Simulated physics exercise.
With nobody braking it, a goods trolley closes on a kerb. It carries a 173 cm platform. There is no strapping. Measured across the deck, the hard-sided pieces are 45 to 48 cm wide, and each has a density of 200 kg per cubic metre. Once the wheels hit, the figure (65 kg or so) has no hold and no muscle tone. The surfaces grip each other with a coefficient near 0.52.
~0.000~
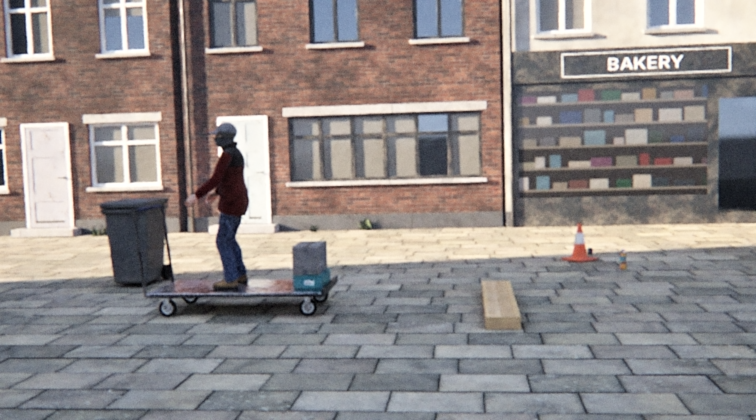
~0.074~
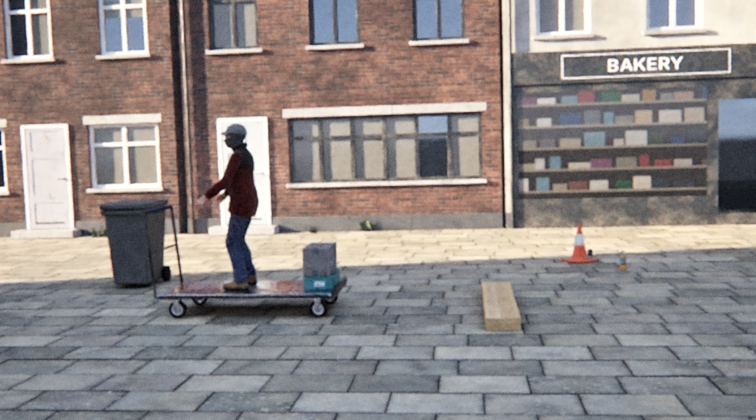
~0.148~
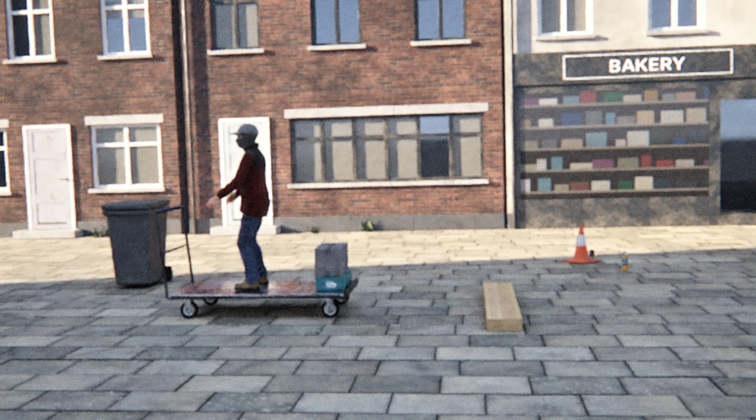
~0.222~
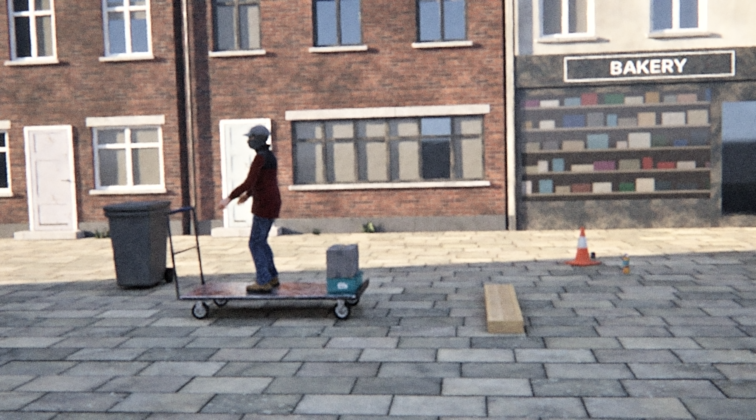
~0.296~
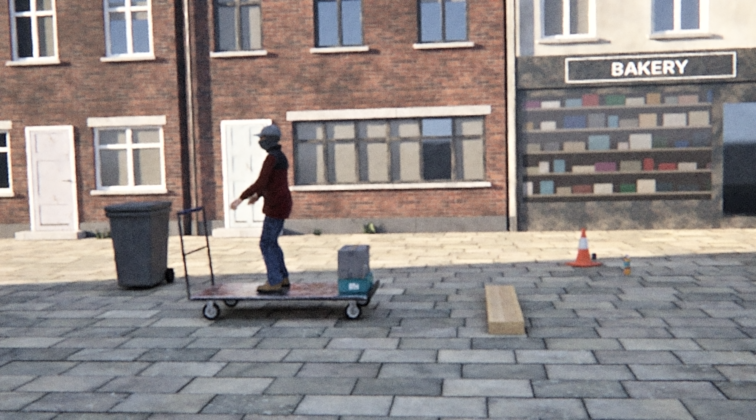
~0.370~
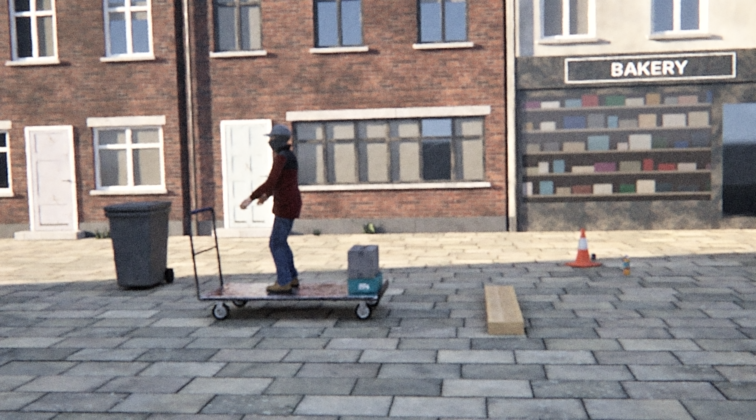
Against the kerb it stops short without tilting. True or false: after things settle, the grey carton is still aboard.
False.
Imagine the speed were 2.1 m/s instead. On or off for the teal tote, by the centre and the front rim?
Lab note: Teal - remains loaded.
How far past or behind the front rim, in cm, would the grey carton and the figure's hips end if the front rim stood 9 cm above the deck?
Grey 50 past, hips 40 behind.
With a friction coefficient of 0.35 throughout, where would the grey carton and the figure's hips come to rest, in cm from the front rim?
The grey item would end 50 cm past the front rim, and the hips 40 cm behind it.
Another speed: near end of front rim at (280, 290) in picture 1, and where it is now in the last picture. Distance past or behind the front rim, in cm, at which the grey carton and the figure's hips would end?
In that case grey 130 past, hips 30 past.
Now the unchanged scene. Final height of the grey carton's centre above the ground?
Near 15 cm above the ground.
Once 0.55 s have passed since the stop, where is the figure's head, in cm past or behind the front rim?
Position: Approx. 30 cm behind the front rim.
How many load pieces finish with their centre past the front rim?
I make the total 1.
The wheels strike at 1.16 s.
After 1.41 s the grey carton is 1 cm behind the rim, tilted 20°, near (495, 260) in the last picture's view.
After 1.71 s the grey carton is 17 cm past the rim, tilted 105°, near (514, 287) in the last picture's view.
After 2.16 s the grey carton is 36 cm past the rim, tilted 165°, near (533, 296) in the last picture's view.
When all is still (4.5 s), past the rim, grey carton; behind it, teal tote and the figure's hips.
